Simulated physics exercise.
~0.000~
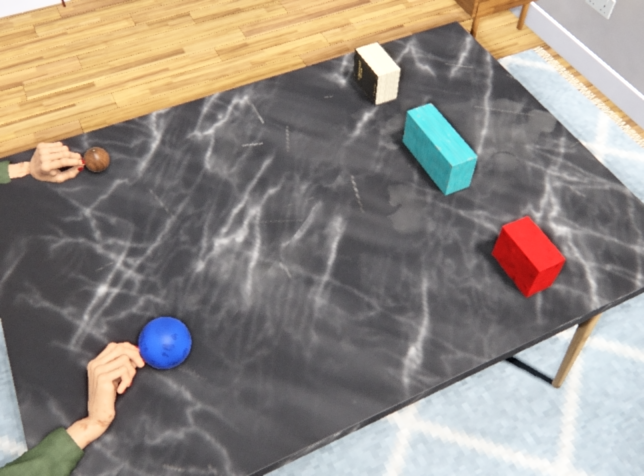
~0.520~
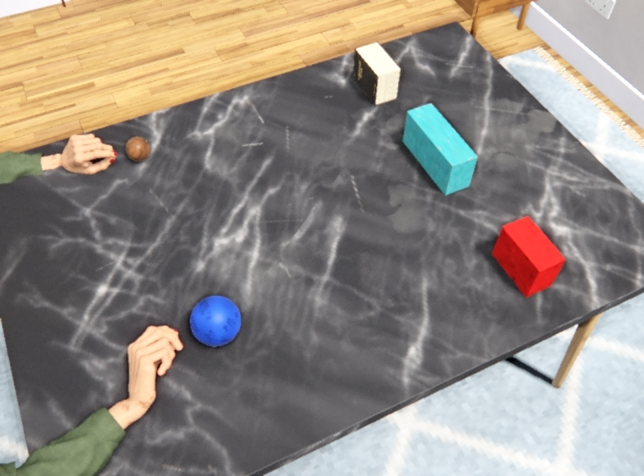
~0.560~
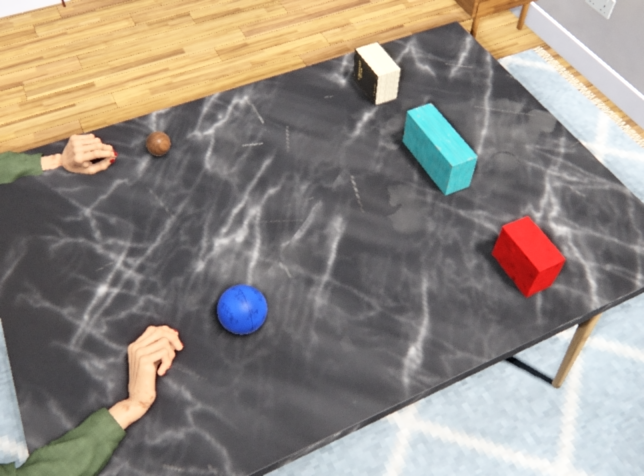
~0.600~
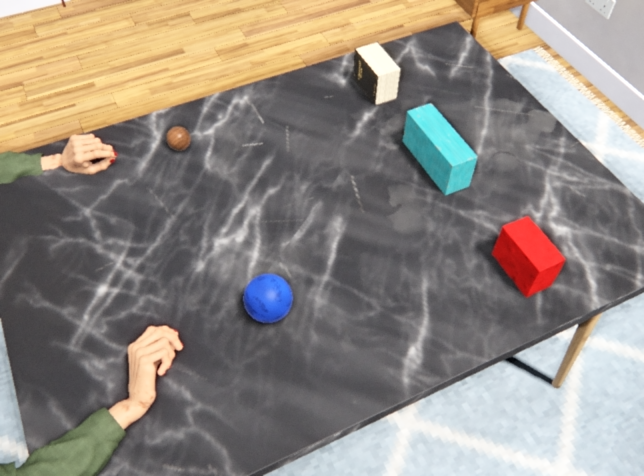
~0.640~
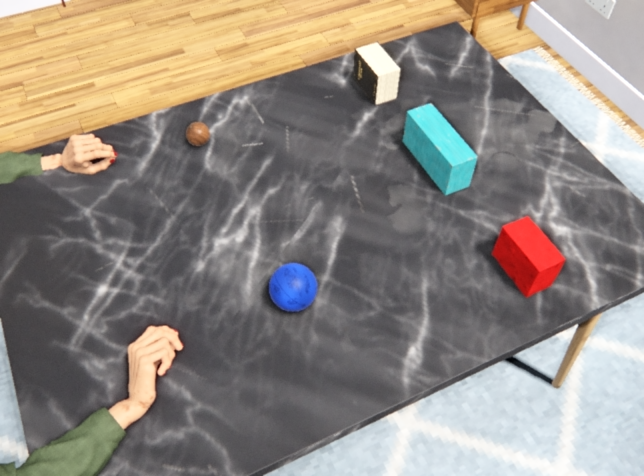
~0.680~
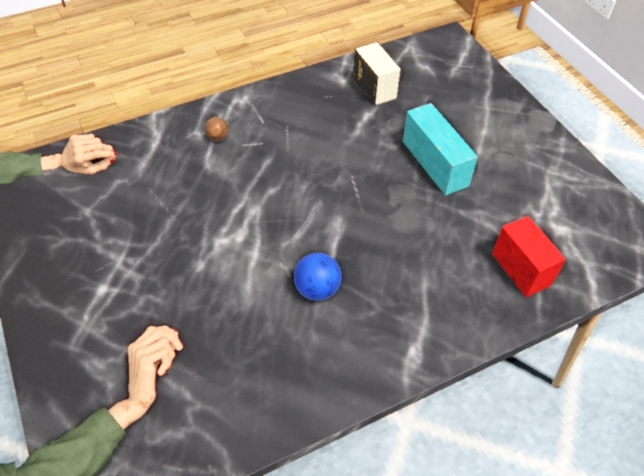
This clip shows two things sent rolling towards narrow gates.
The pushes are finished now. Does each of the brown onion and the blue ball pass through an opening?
Answer - brown onion: No, blue ball: Yes.
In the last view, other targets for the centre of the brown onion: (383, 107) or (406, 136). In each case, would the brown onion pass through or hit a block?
It crosses the gap the first time and meets a block the second.
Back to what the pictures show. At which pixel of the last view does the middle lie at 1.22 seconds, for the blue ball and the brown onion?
The blue ball near (594, 157), the brown onion near (349, 101).
After 1.22 s, brown onion coming back near (349, 101); blue ball heading on near (594, 157).
In the end (2.3 s), the brown onion is stopped; the blue ball gets between the blocks.
